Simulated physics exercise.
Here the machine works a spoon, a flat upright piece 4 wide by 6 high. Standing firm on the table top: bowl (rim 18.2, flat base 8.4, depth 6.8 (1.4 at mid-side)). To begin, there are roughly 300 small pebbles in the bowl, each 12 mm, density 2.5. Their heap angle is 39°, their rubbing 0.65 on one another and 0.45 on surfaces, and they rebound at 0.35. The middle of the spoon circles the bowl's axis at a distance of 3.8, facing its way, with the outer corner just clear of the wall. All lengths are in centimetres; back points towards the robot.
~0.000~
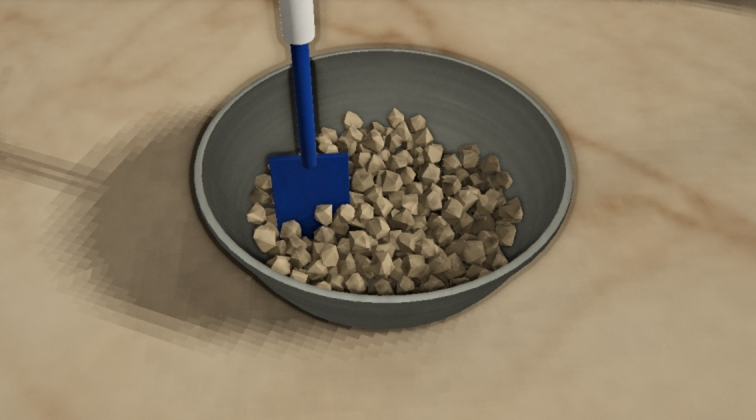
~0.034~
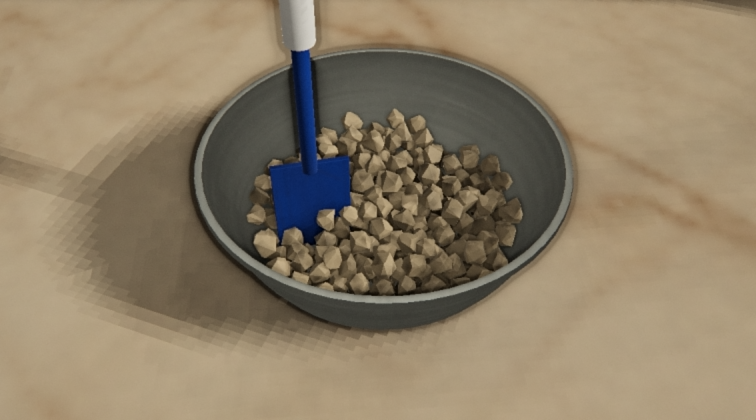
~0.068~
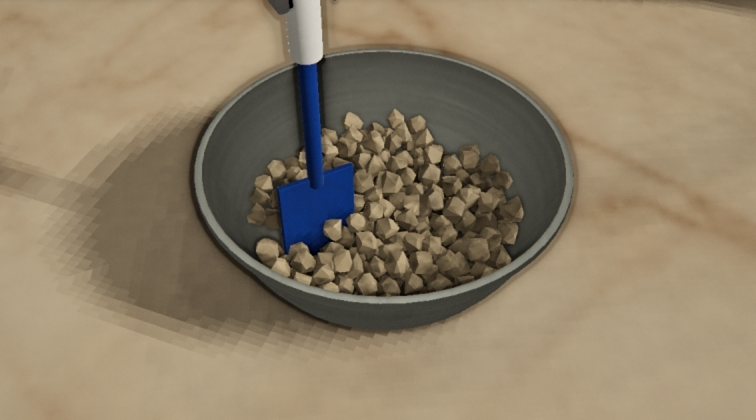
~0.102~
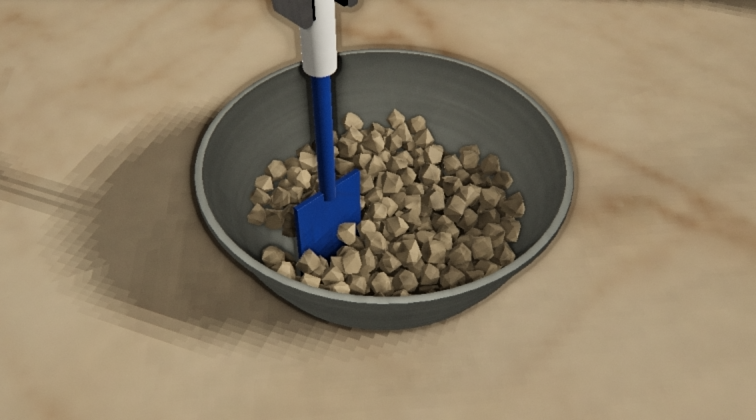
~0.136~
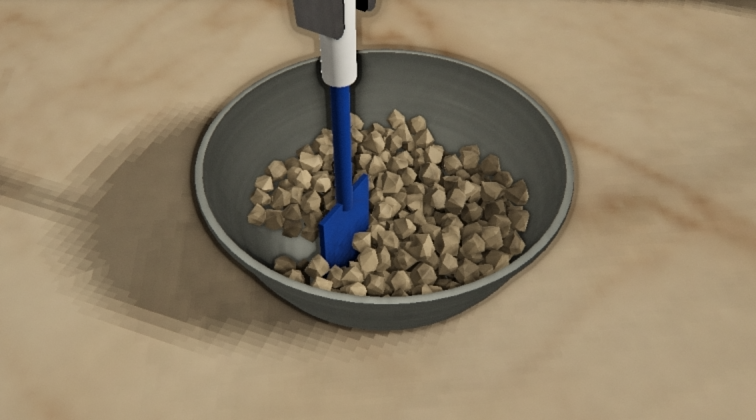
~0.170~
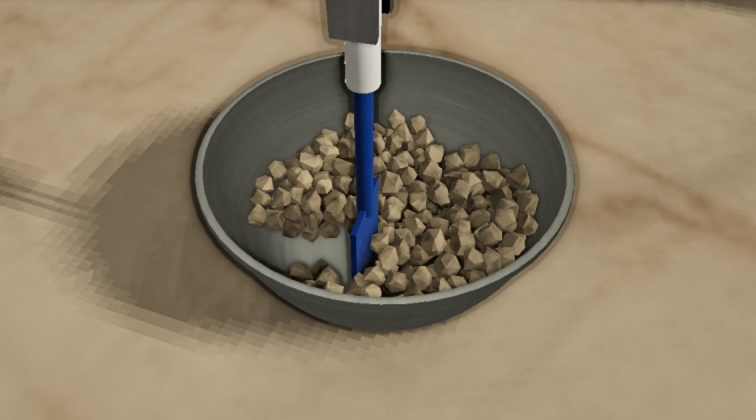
On a pale, marbled table top, a grey bowl holds a heap of small tan pebbles, with a blue flat-bladed spoon upright at the left. The machine sweeps the spoon rightward and toward the viewer, turning its blade edge-on, pushing pebbles aside and baring a patch of the bowl's floor behind it.
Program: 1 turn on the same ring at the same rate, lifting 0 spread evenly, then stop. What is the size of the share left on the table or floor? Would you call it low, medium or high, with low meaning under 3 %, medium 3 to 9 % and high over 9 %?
I would call it medium, 3 to 9 %.
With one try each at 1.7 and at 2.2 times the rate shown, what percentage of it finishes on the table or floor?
Some 20 and 25 per cent.
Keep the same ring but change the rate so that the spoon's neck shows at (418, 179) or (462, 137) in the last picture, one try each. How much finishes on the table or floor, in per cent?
Close to 10 and 30 in a hundred.
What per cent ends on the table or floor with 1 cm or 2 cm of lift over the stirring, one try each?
First try about 5 per cent, second about 5 per cent.
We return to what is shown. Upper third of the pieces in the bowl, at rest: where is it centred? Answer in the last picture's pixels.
Somewhere close to (302, 243).
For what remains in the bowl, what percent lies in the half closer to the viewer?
Around 70 percent of it.
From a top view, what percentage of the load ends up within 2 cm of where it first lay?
I'd put it at about 5 in a hundred.
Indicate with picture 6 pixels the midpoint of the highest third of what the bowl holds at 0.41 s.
Around (452, 120).
By 0.41 s, 182° round, highest piece 8 above the table; 299 in the bowl, 4 in flight or on the tool.
By 0.65 s, 295° round, highest piece 9 above the table; 292 in the bowl, 8 on the table or floor, 3 in flight or on the tool.
By 0.97 s, 0° round, highest piece 8 above the table; 285 in the bowl, 18 on the table or floor.
By 1.67 s, 0° round, highest piece 8 above the table; 285 in the bowl, 18 on the table or floor.
Final count, 285 in the bowl, 18 on the table or floor. That is 6 % on the table or floor.
